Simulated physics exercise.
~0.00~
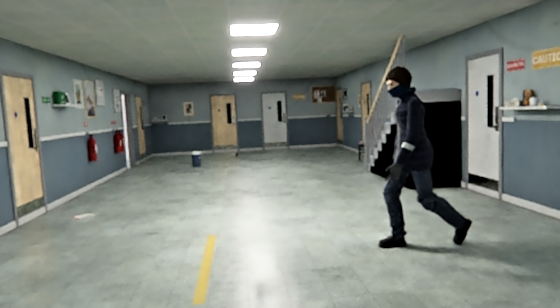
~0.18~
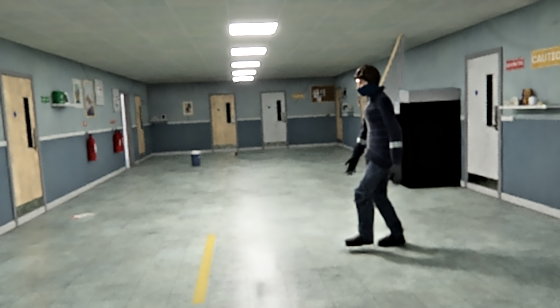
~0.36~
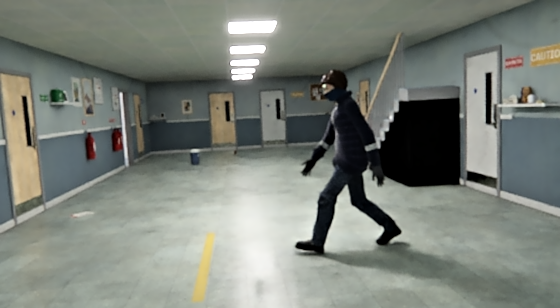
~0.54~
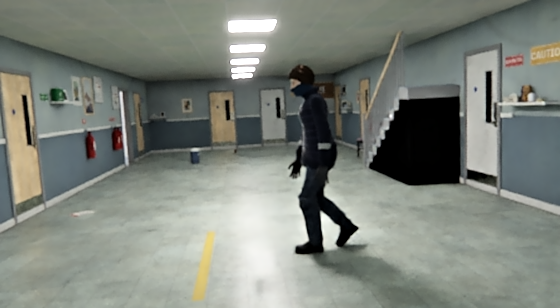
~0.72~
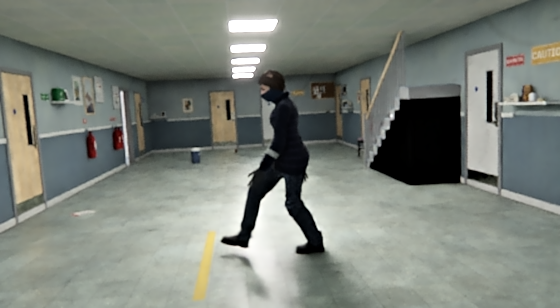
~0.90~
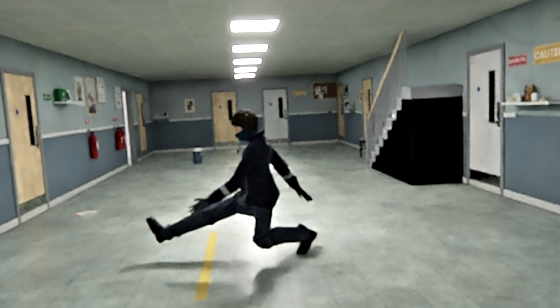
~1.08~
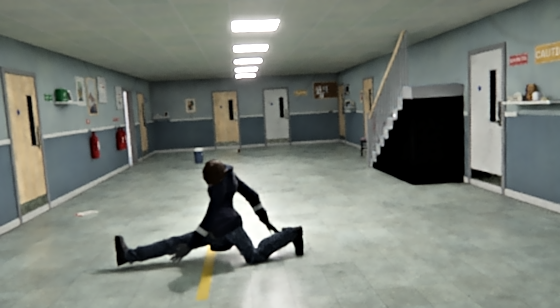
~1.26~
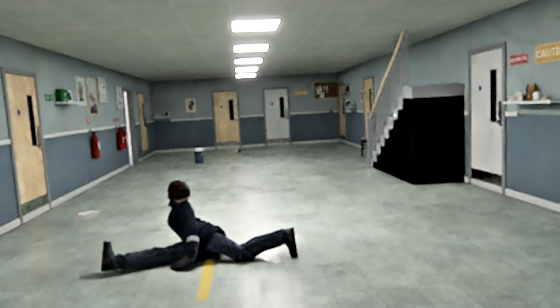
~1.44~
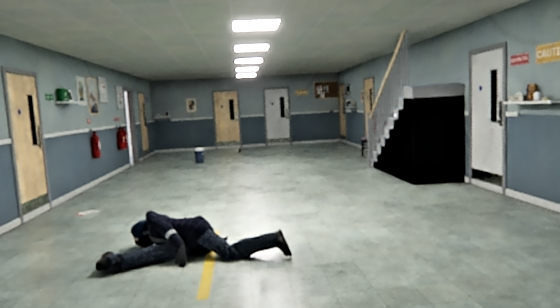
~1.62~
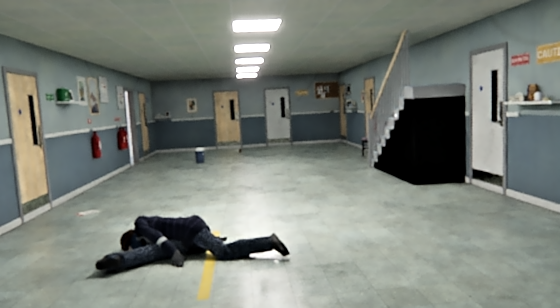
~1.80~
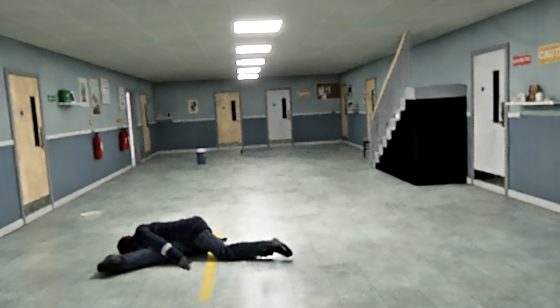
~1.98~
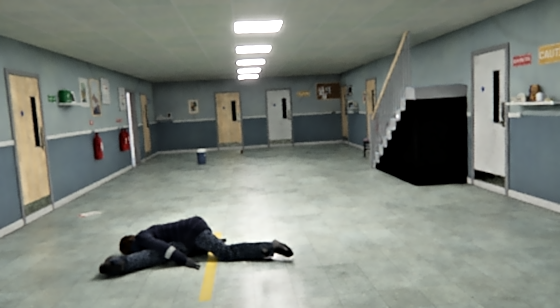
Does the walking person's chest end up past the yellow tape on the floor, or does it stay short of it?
It ends up past the yellow tape. The person sinks down and slumps to the left, and their chest comes to rest on the far side of the tape.
